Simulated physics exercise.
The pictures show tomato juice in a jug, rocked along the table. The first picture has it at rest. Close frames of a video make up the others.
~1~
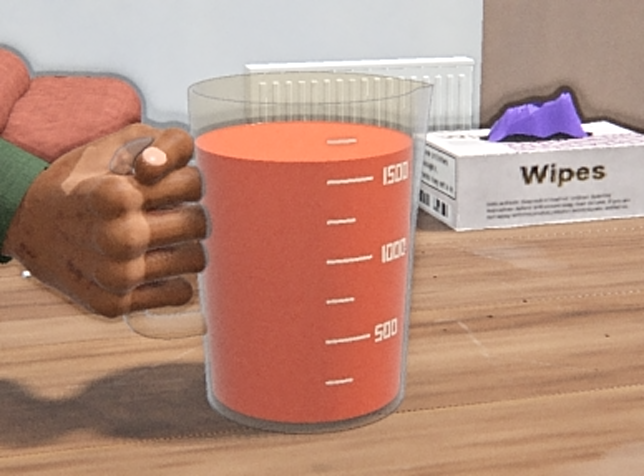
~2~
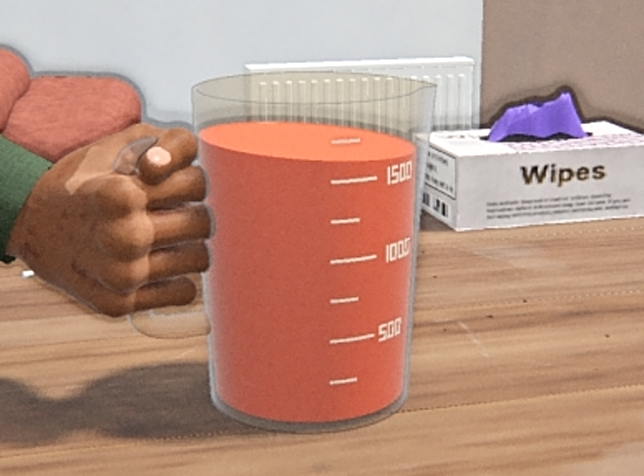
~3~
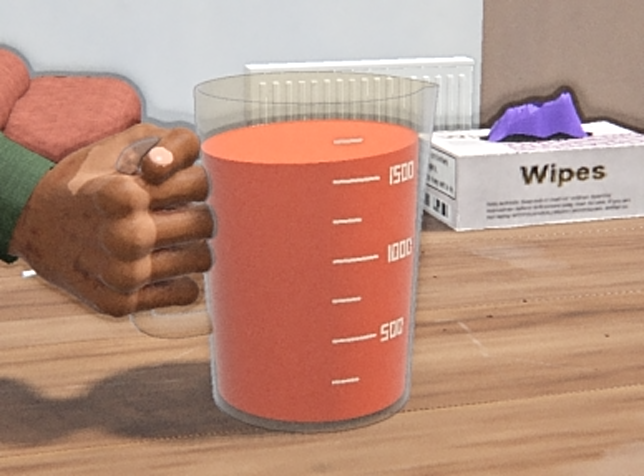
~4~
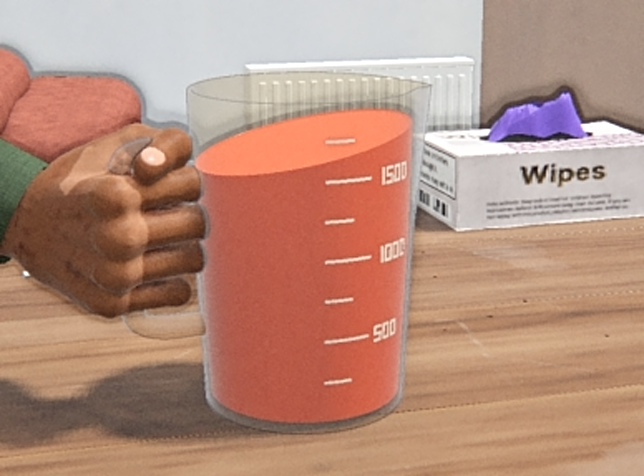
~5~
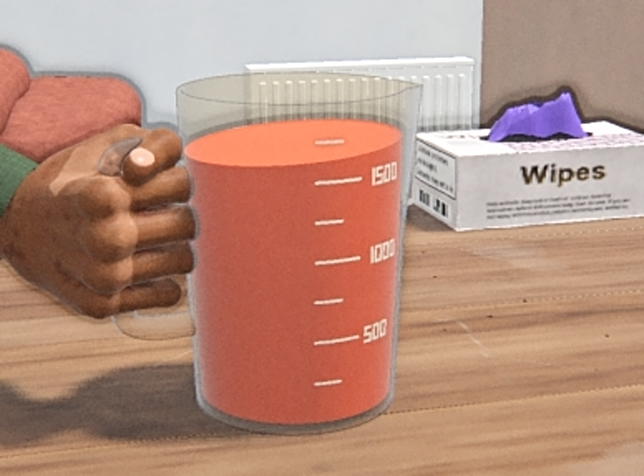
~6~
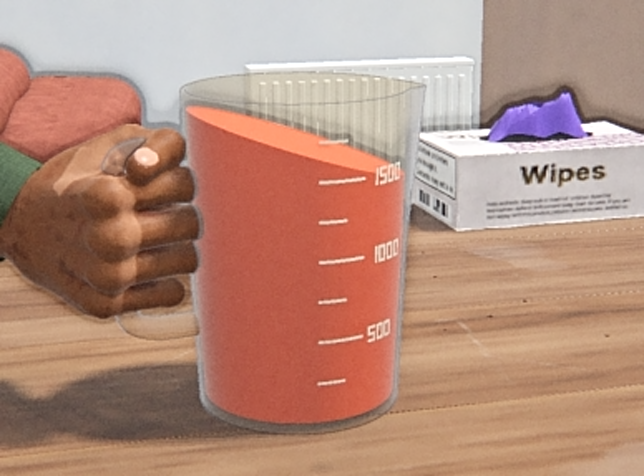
On a wooden table, a hand grips a jug of tomato juice and shifts it slightly right, then left, and the juice tilts up on the right, nearly levels, then slopes steeply up on the left.
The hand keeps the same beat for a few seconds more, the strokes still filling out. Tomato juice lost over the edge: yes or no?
Yes.
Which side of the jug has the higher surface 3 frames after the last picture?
Higher on the right edge.
A moment on, the highest wave so far goes over the rim.
When it is over, the highest wave so far goes over the rim; some is on the top.
